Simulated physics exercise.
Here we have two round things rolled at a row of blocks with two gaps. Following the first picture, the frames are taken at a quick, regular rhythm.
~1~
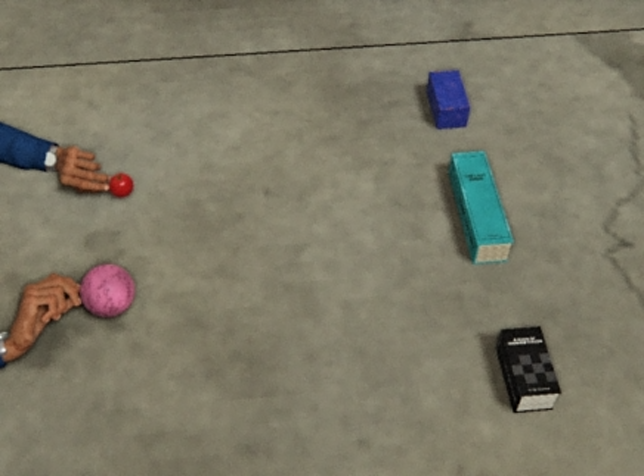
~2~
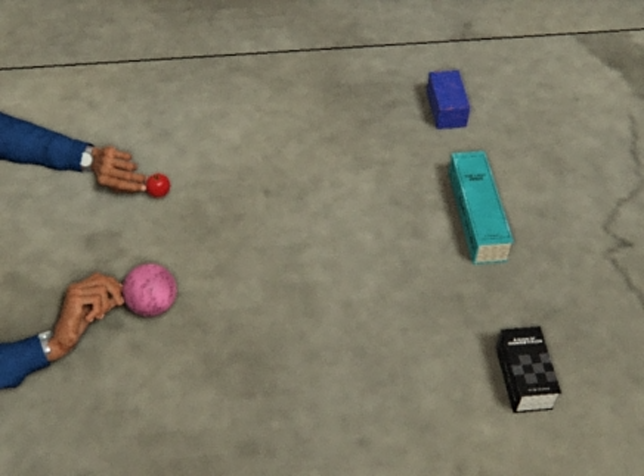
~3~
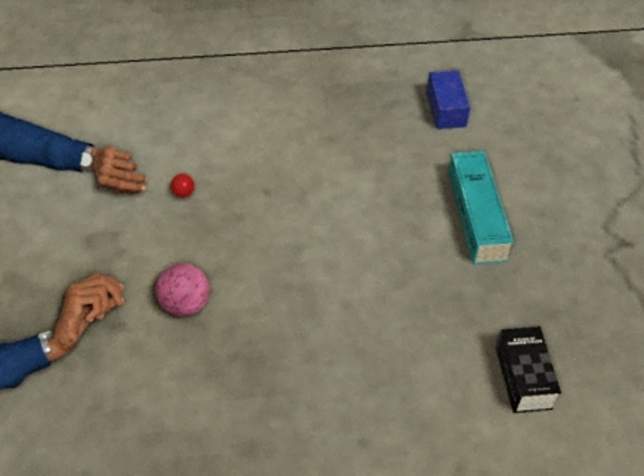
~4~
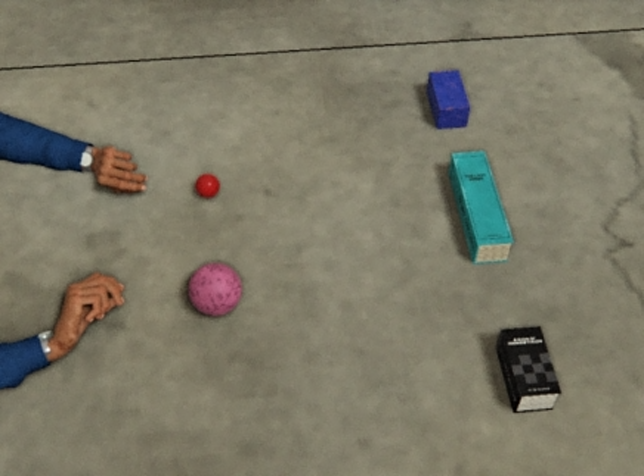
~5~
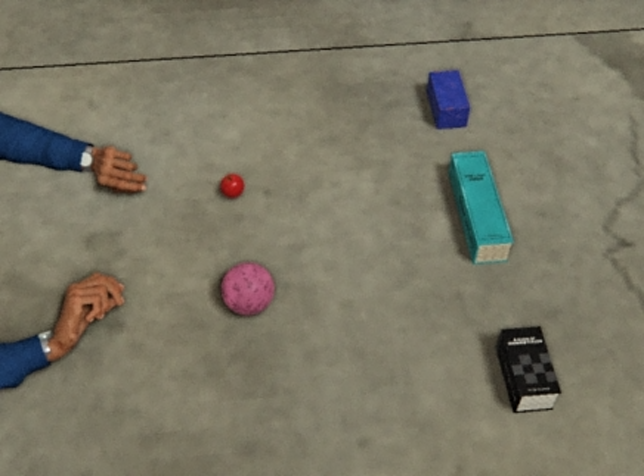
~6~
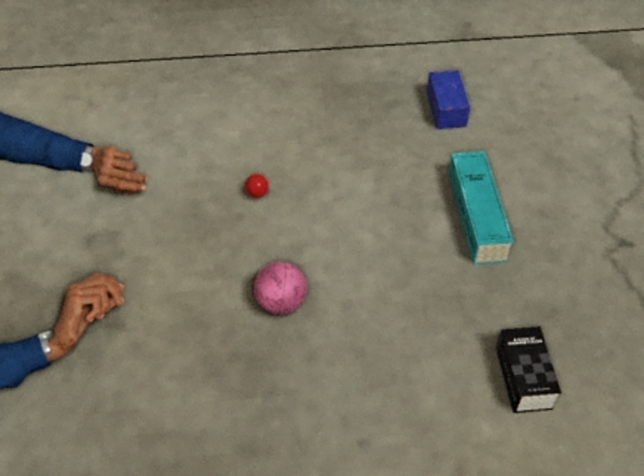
To begin with, two hands at the left hold a small red tomato and a larger pink ball on a grey surface, facing blue, teal and black blocks at the right. The hands push both rightward and let go, then stay back while the two roll on across the open floor, the pink ball slightly faster.
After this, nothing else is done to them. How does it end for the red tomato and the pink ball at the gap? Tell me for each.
It ends like this: The red tomato is kept back; the pink ball goes through.
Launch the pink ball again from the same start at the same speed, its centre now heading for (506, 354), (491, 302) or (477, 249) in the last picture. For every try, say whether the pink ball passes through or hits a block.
Taking the aims in order, it is held back by a block; goes between the blocks; is held back by a block.
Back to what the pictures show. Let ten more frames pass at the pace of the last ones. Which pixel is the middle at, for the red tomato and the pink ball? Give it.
Predicted centres: Red tomato close to (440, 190), pink ball close to (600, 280).
Then, 0.56 s past the last view, red tomato coming back near (431, 197); pink ball heading on.
Finally, the red tomato bounces off; the pink ball rolls through.
